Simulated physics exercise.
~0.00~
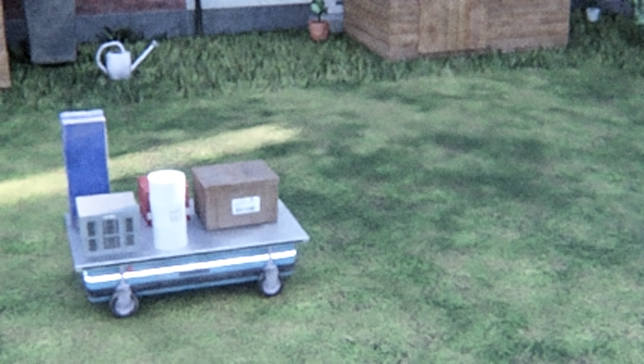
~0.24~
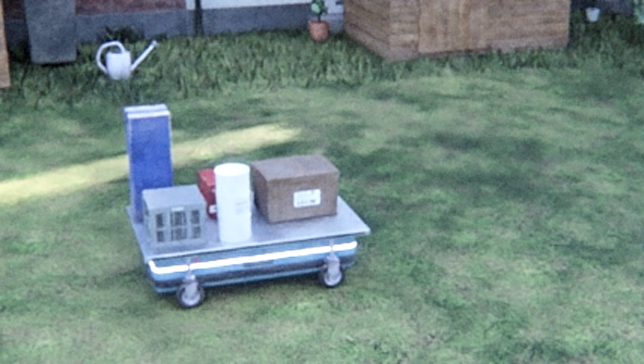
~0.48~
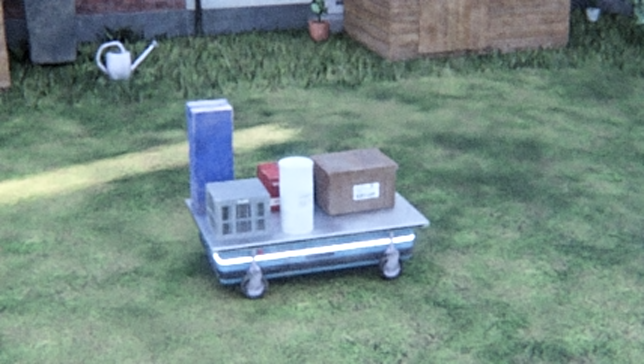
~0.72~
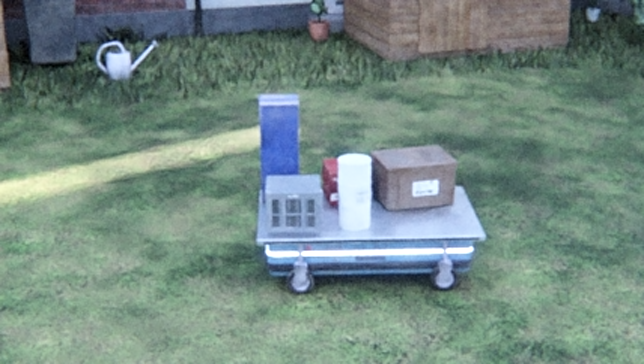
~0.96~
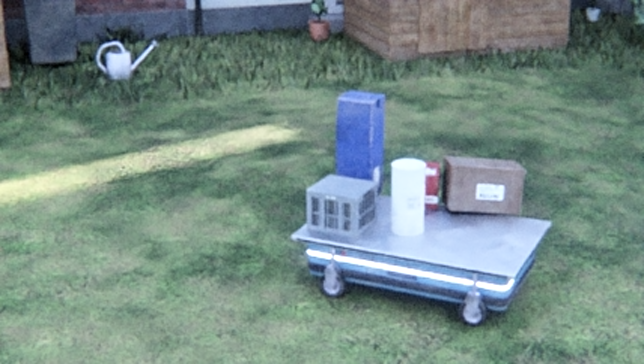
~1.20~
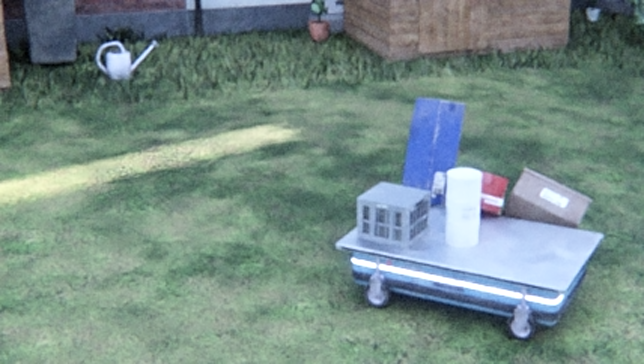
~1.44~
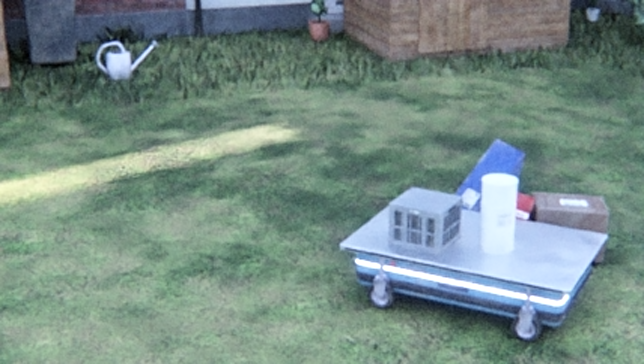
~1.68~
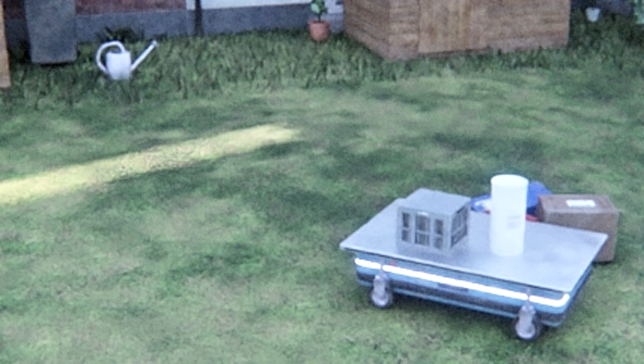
A flat wheeled cart rolls rightward across a lawn, seen from slightly above by a still camera, with a watering can, a potted plant and a wooden shed behind. It carries a tall blue box at the back left, a grey crate, an upright white canister, a red parcel and a brown box. As the cart turns toward the viewer, the brown box, red parcel and blue box slide toward the far edge. The brown box tips off, and the blue box leans and topples after it with the red parcel. The cart stops, the crate and canister still aboard, the fallen items behind it.
